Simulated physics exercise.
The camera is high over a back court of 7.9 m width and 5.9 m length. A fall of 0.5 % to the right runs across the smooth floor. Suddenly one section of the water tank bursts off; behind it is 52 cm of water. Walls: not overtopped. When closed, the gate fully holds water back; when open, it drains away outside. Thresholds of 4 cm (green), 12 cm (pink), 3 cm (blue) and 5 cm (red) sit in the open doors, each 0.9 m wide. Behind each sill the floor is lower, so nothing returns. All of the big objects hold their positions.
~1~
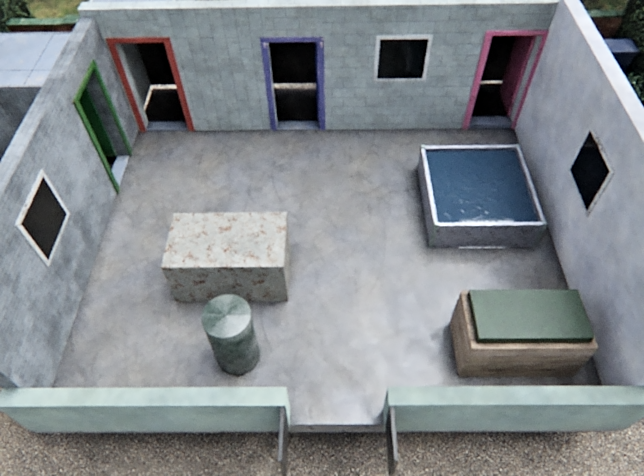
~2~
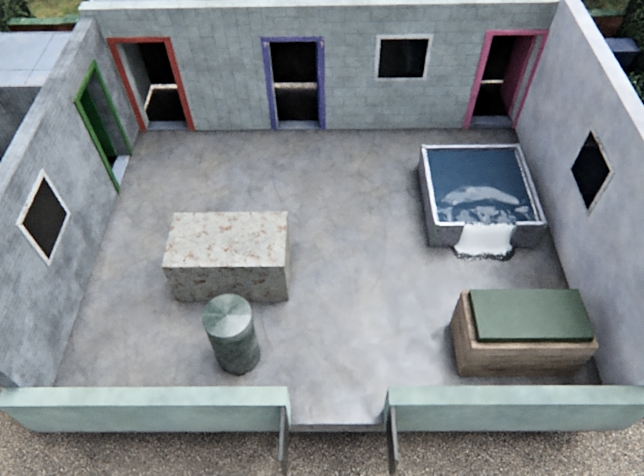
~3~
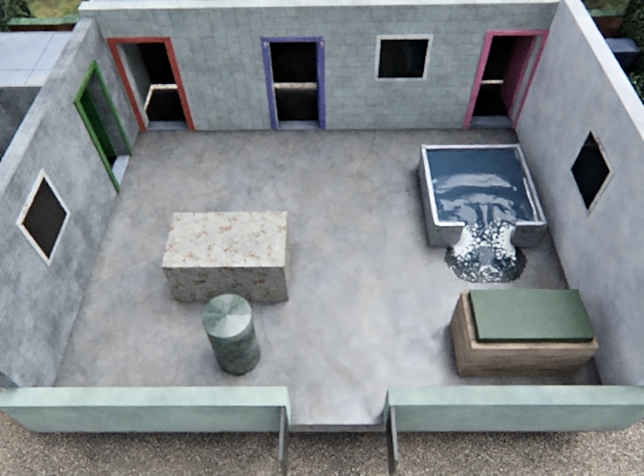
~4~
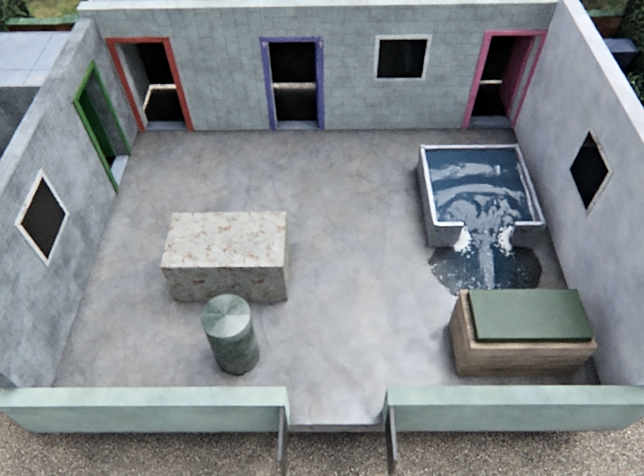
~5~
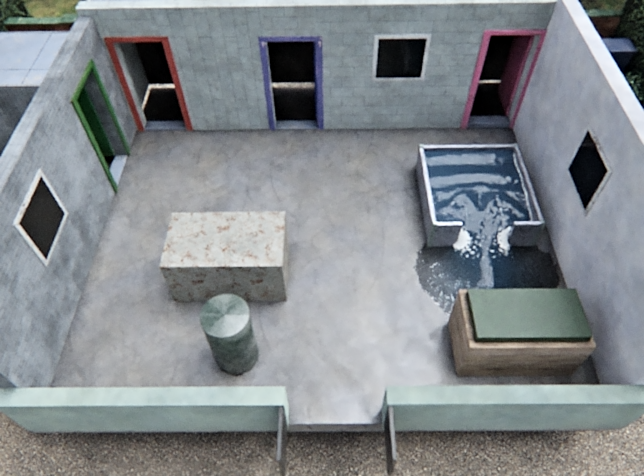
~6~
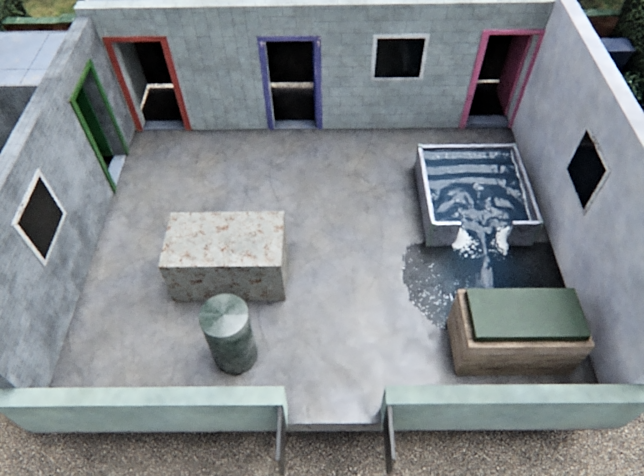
To begin with, still water fills a raised tank at the right of a walled grey courtyard with coloured doorways, a speckled block and a green cylinder. Then part of the tank's front side opens, water pours out, and a dark, rippling puddle spreads across the floor around the green-topped box.
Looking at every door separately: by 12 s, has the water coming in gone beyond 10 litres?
In order: For the green door I'd say within the limit; for the pink door I'd say within the limit; for the blue door I'd say within the limit; for the red door I'd say within the limit.
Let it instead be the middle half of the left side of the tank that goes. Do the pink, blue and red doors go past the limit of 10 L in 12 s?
The pink door comes out less than that, the blue door more than that and the red door more than that.
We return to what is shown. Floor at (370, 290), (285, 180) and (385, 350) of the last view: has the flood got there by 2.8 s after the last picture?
Respectively: Got hit, was missed, got hit.
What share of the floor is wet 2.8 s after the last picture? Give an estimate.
Roughly 35 % of the floor is wet.
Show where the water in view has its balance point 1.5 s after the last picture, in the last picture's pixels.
It lies at roughly (473, 245) in pixels.
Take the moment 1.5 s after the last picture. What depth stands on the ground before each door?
Centimetres: Green 0 / pink 0 / blue 0 / red 0.
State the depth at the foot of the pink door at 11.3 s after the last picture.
5.0 cm.
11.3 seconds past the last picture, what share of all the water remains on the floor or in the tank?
90 %.
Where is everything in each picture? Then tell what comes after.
In the first picture, still water, 52 cm deep, in the water tank at (479, 186).
In the second picture, water pours out at (484, 239) and has run 0.5 m, to (457, 250); typically 5 cm deep outside, 52 cm at the water tank's back.
In the third picture, water pours out at (484, 239) and has run 0.8 m, to a hidden place; typically 8 cm deep outside, 52 cm at the water tank's back.
In the fourth picture, water pours out at (483, 239) and has run 1.2 m, to a hidden place; typically 6 cm deep outside, 52 cm at the water tank's back.
In the fifth picture, water pours out at (482, 238) and has run 1.5 m, to a hidden place; typically 5 cm deep outside, 52 cm at the water tank's back.
In the sixth picture, water pours out at (481, 237) and has run 1.8 m, to (445, 325); typically 5 cm deep outside, 46 cm at the water tank's back.
Then, 0.7 s after the last picture water covers 10 % of the floor and is deepest (32 cm) near (497, 314); green door not reached, pink door not reached, blue door not reached, red door not reached.
Then, 1.5 s after the last picture water covers 20 % of the floor and is deepest (28 cm) near (485, 314); green door not reached, pink door not reached, blue door not reached, red door not reached.
Then, 2.8 s after the last picture water covers 35 % of the floor and is deepest (20 cm) near (497, 314); green door not reached, pink door not reached, blue door not reached, red door not reached.
Then, 6.3 s after the last picture water covers 60 % of the floor and is deepest (12 cm) near (497, 314); green door not reached, pink door 9 cm at the sill, 3 L in, blue door not reached, red door not reached.
Then, 11.3 s after the last picture water covers 90 % of the floor and is deepest (6 cm) near (592, 392); green door 1 cm at the sill, 0 L in, pink door 5 cm at the sill, 3 L in, blue door 3 cm at the sill, 1 L in, red door not reached.
